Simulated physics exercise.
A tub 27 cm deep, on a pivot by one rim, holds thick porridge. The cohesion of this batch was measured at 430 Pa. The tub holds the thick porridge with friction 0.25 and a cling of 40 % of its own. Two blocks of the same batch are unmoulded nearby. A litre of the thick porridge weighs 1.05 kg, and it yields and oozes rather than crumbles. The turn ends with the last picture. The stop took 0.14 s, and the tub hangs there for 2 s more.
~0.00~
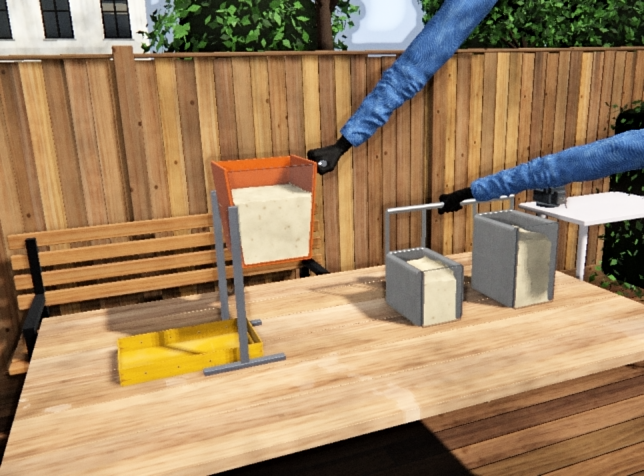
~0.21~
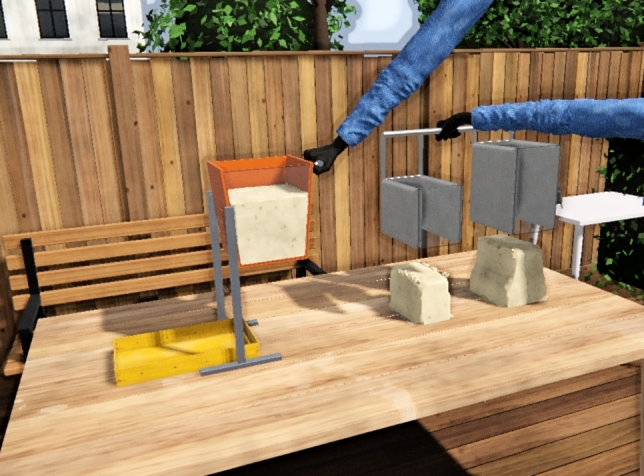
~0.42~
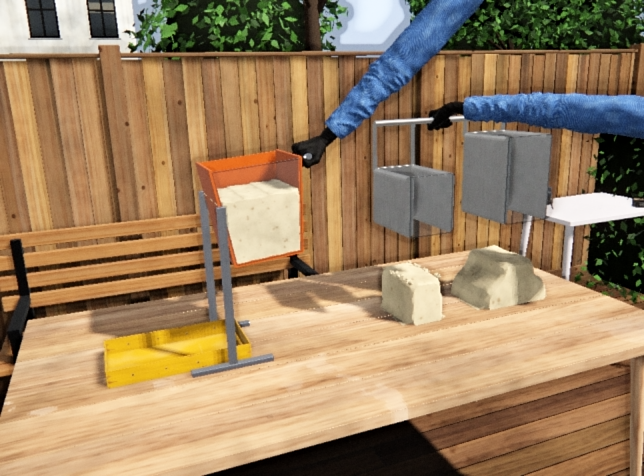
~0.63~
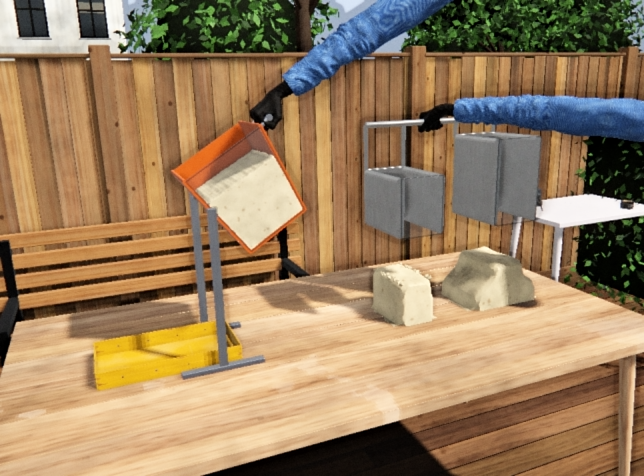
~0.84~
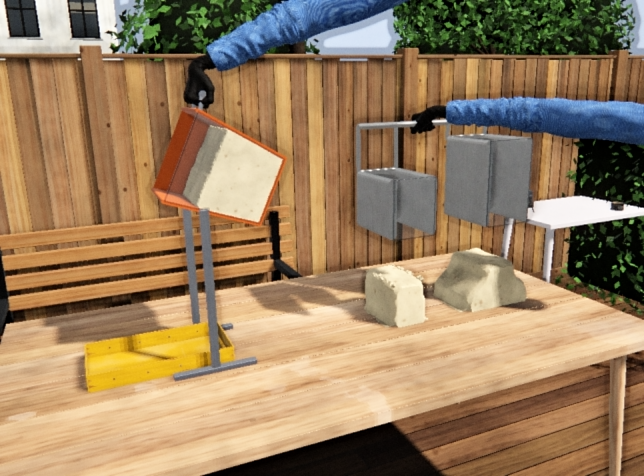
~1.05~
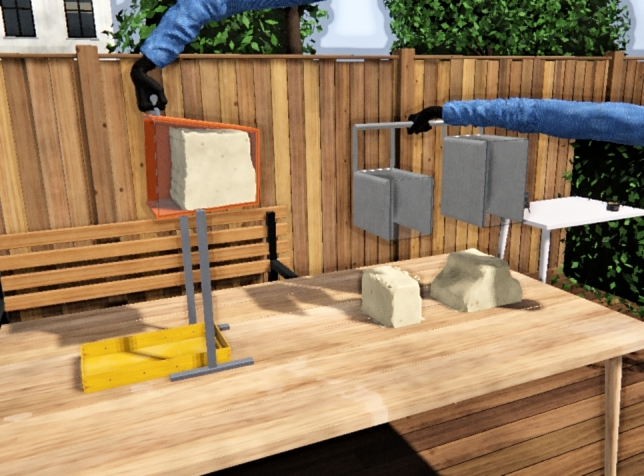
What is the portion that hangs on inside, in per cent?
Close to 85 per cent.
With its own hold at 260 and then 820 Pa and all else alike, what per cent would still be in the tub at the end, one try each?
In that order: 55 %, 100 %.
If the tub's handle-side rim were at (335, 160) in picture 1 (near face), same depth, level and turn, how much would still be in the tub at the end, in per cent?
In that case some 55 per cent.
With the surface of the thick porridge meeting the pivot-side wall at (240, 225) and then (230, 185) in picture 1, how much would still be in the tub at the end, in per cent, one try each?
In that order: 100 %, 60 %.
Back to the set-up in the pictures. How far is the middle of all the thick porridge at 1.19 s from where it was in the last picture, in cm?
Some 3 cm.
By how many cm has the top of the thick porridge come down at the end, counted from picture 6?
About 6 cm.
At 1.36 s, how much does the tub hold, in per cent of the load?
About 95 %.
After 1.19 s, the tub is at 87 degrees and holds 100 %.
After 1.36 s, the tub is at 87 degrees and holds 97 %.
After 1.53 s, the tub is at 87 degrees and holds 93 %.
After 1.70 s, the tub is at 87 degrees and holds 92 %.
After 3.05 s, at the end, the tub is at 87 degrees and holds 85 %.
